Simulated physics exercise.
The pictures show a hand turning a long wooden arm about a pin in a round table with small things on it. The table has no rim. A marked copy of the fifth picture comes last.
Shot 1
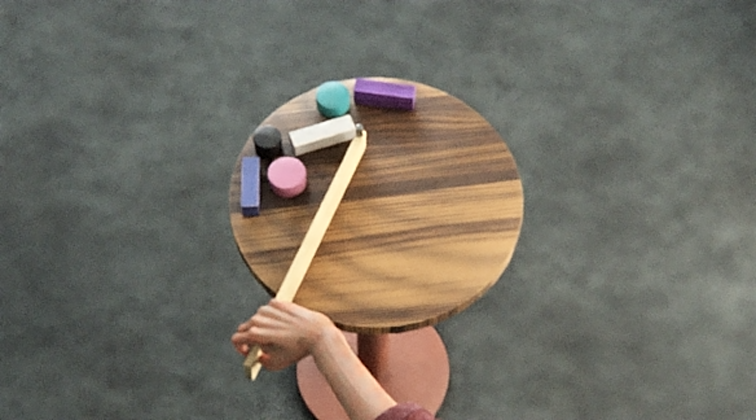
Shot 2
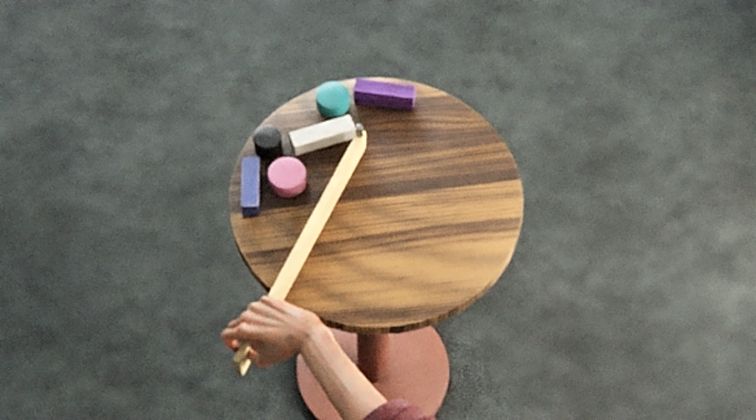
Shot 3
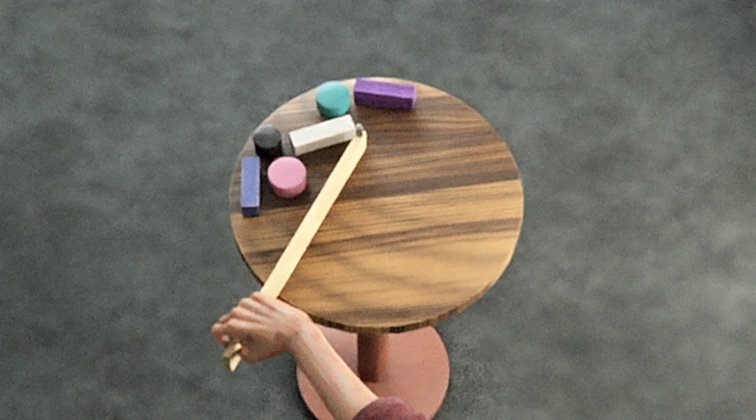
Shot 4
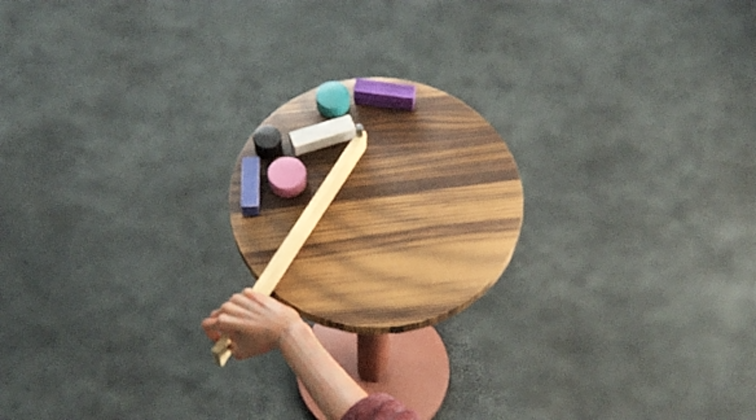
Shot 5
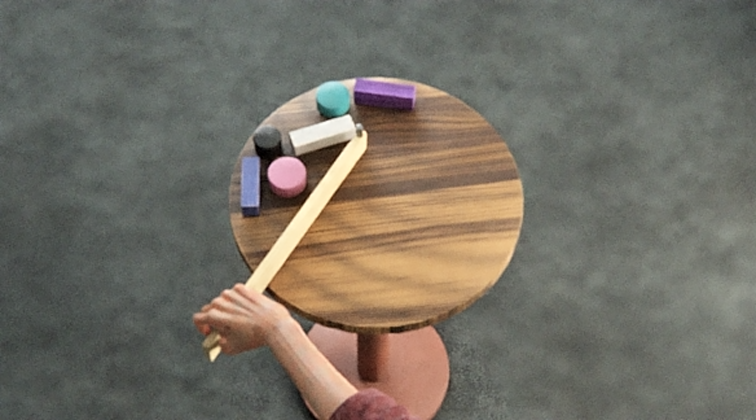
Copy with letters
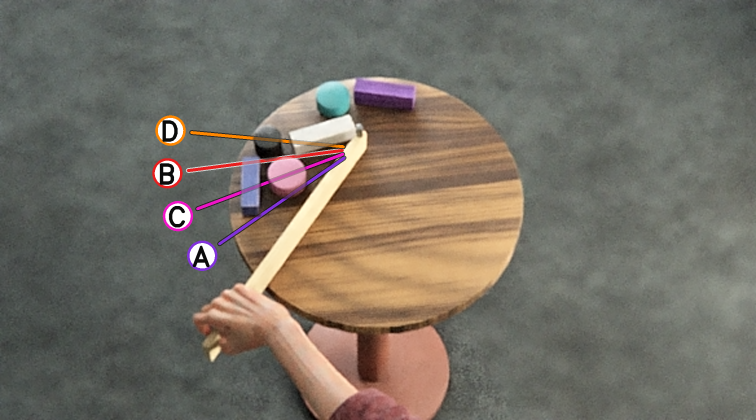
In the video, a hand grips the near end of a long wooden arm pinned to a round wooden table and swings it slightly to the left, while the small coloured blocks and round tins on the tabletop stay still.
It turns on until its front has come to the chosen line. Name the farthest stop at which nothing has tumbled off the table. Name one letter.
It can go as far as C.
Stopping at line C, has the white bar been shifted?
No.
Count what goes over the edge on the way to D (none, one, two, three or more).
By then, two.
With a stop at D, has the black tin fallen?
Yes.
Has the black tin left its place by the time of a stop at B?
Yes.
On the marked copy, A at (283, 200); B at (266, 160); C at (271, 181); D at (267, 140).
With C. Early on, arm (294, 191); blue bar (251, 186); black tin (268, 143).
Further on, arm (281, 177); blue bar (246, 175); pink tin (278, 168).
At the end, arm (275, 166); blue bar (239, 162); black tin (264, 133); nothing has fallen.
As for the rest, A is safe but short; B drops the blue bar and black tin; D drops the blue bar and black tin.
